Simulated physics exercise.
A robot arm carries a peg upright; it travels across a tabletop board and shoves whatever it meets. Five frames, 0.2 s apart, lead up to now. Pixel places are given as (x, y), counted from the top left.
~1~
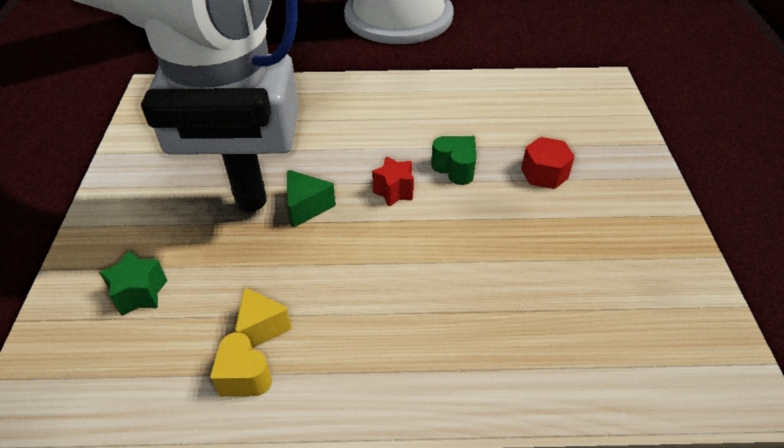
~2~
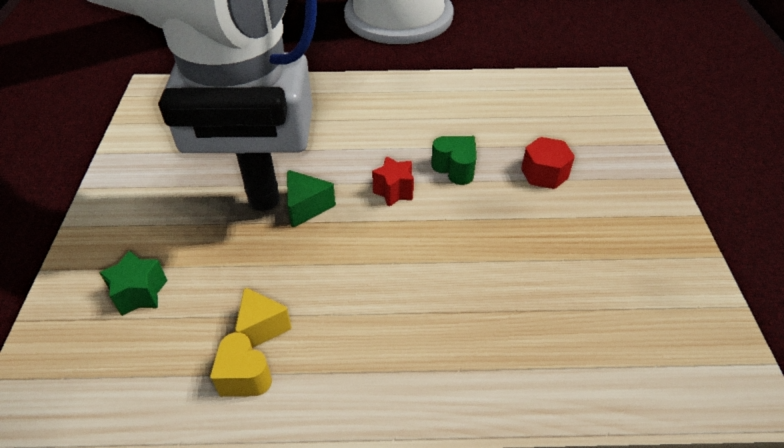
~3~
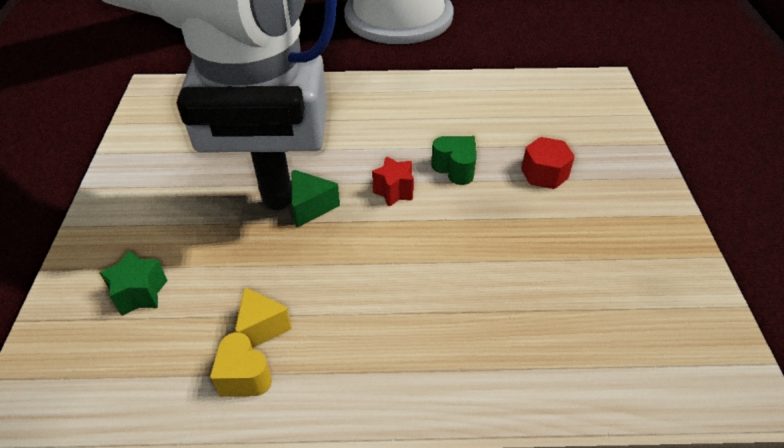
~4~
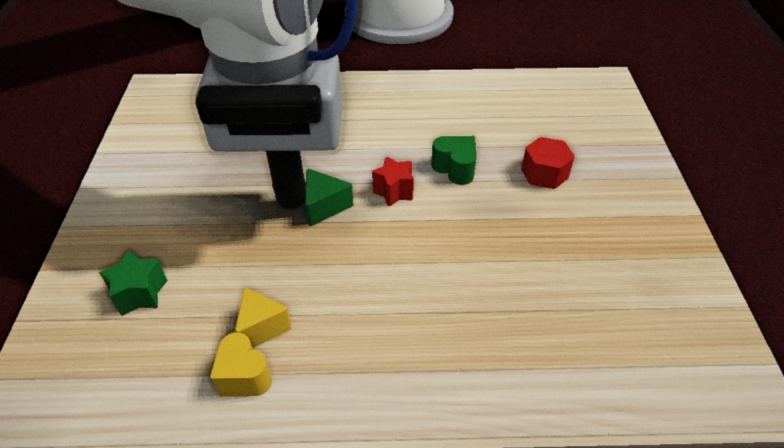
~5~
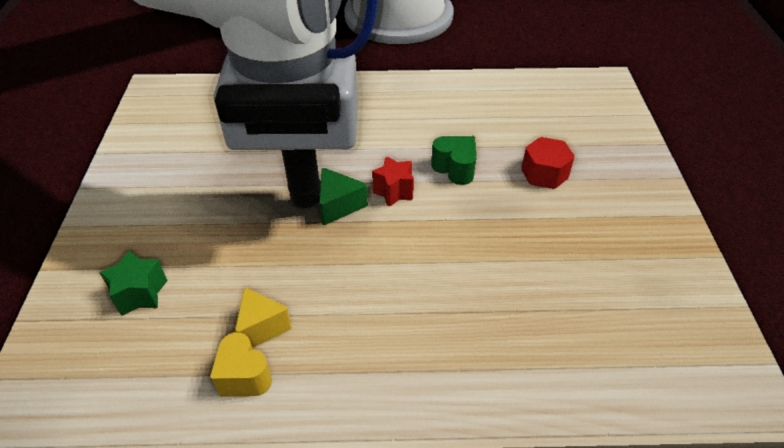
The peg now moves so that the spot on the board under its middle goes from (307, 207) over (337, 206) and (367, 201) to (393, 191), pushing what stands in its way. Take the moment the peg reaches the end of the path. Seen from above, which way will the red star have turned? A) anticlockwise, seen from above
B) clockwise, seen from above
I choose A.
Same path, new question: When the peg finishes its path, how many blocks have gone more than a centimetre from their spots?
I think two will be displaced.
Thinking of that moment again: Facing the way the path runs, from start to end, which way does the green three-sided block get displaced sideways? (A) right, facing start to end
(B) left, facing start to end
That would be A.
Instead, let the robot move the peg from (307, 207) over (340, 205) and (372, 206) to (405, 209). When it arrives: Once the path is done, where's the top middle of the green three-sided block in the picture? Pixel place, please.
It is at (438, 188).
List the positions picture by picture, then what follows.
The first picture shows tip of the peg (252, 202), middles of tops, green three-sided block (303, 186), red star (394, 170), green heart block (458, 147).
The second picture shows peg (265, 201), nothing pushed.
The third picture shows peg (278, 200), green three-sided block (308, 186).
The fourth picture shows peg (292, 199), green three-sided block (322, 185).
The fifth picture shows peg (306, 198), green three-sided block (337, 184), red star (394, 170), green heart block (458, 147).
On the path given first. Halfway along, peg (354, 196); green three-sided block (385, 184); red star (412, 166), turned 30° anticlockwise.
At the end, peg (393, 183); green three-sided block (417, 187), turned 25° clockwise; red star (431, 162), turned 75° anticlockwise; green heart block unmoved.
